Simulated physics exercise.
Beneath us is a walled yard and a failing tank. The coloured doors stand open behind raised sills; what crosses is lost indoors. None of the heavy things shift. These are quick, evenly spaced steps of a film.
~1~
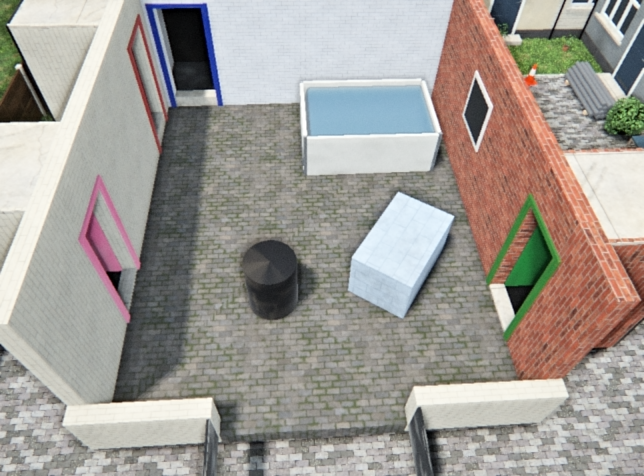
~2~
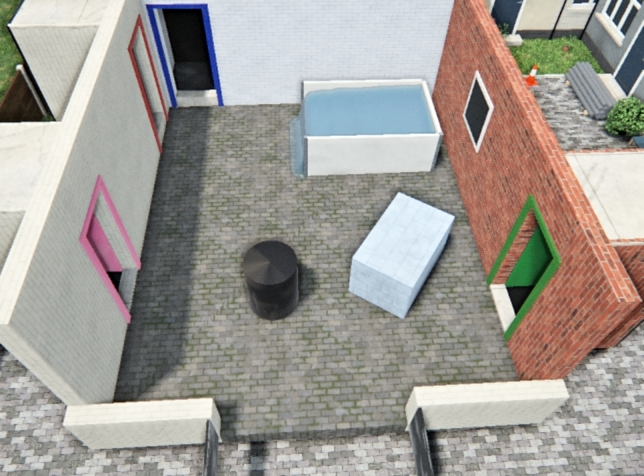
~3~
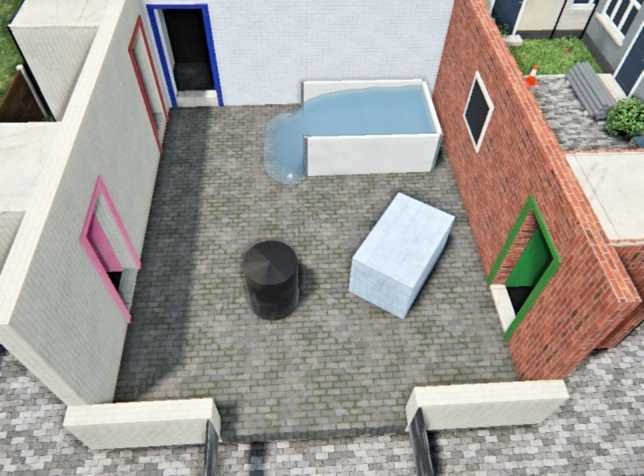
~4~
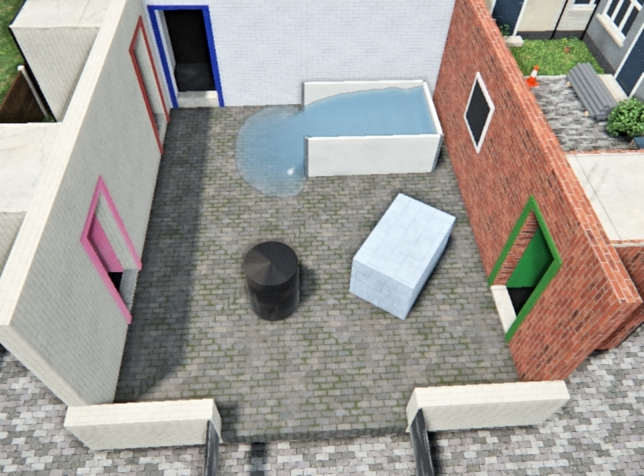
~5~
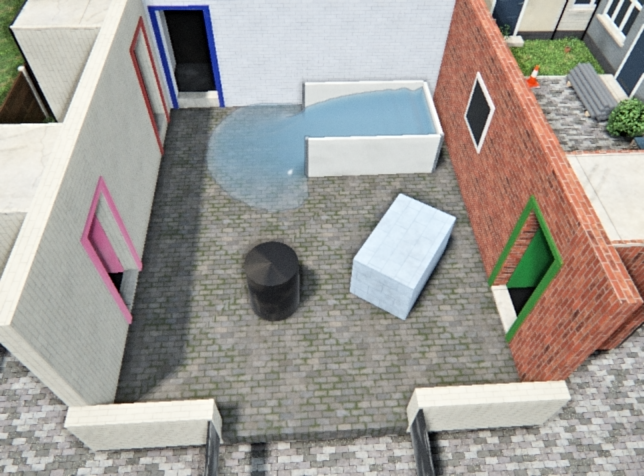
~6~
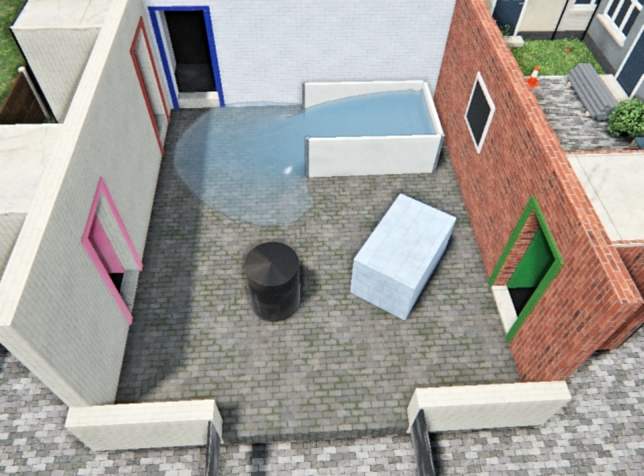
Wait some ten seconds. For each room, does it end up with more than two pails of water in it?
Room by room: The pink door: Yes; the red door: Yes; the blue door: Yes; the green door: No.
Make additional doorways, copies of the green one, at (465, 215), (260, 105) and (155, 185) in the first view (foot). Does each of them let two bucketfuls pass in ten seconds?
Door by door: Ends up below, ends up above, ends up above.
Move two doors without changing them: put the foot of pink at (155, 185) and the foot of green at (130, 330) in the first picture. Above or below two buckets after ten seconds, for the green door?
What follows is that the green door gets beyond it.
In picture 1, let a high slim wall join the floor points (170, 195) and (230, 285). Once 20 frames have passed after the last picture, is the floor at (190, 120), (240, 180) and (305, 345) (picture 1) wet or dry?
Log, spots one to three: Swamped; swamped; spared.
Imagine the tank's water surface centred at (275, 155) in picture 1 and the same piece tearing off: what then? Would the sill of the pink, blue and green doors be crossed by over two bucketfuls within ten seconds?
Going door by door, the pink door breaks the limit, then the blue door breaks the limit, then the green door breaks the limit.
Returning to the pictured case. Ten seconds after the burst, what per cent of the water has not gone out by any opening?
Estimate: 66 per cent.
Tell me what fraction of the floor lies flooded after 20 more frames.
My guess is around 50 in a hundred.
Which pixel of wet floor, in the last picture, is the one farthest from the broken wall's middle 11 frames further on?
My guess is roughly (123, 365).
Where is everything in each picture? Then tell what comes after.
The first frame shows the open tank at (367, 110) is whole and still.
In the second frame, water pours out at (306, 135) and has run to (297, 175).
In the third frame, water pours out at (306, 136) and has run to (281, 115).
In the fourth frame, water pours out at (306, 138) and has run to (249, 120).
In the fifth frame, water pours out at (307, 138) and has run to (211, 166).
In the sixth frame, water pours out at (307, 139) and has run to (179, 146).
A moment on, water covers 30 % of the floor; the pink door not reached, the red door over two buckets in, the blue door wet at the sill, nothing in, the green door not reached.
Next, water covers 40 % of the floor; the pink door under two buckets in, the red door far over two buckets in, the blue door over two buckets in, the green door not reached.
Then, water covers 50 % of the floor; the pink door over two buckets in, the red door far over two buckets in, the blue door far over two buckets in, the green door not reached.
Later, water covers 75 % of the floor; the pink door over two buckets in, the red door far over two buckets in, the blue door far over two buckets in, the green door not reached.
In the end, water covers 95 % of the floor; the pink door far over two buckets in, the red door far over two buckets in, the blue door far over two buckets in, the green door under two buckets in.
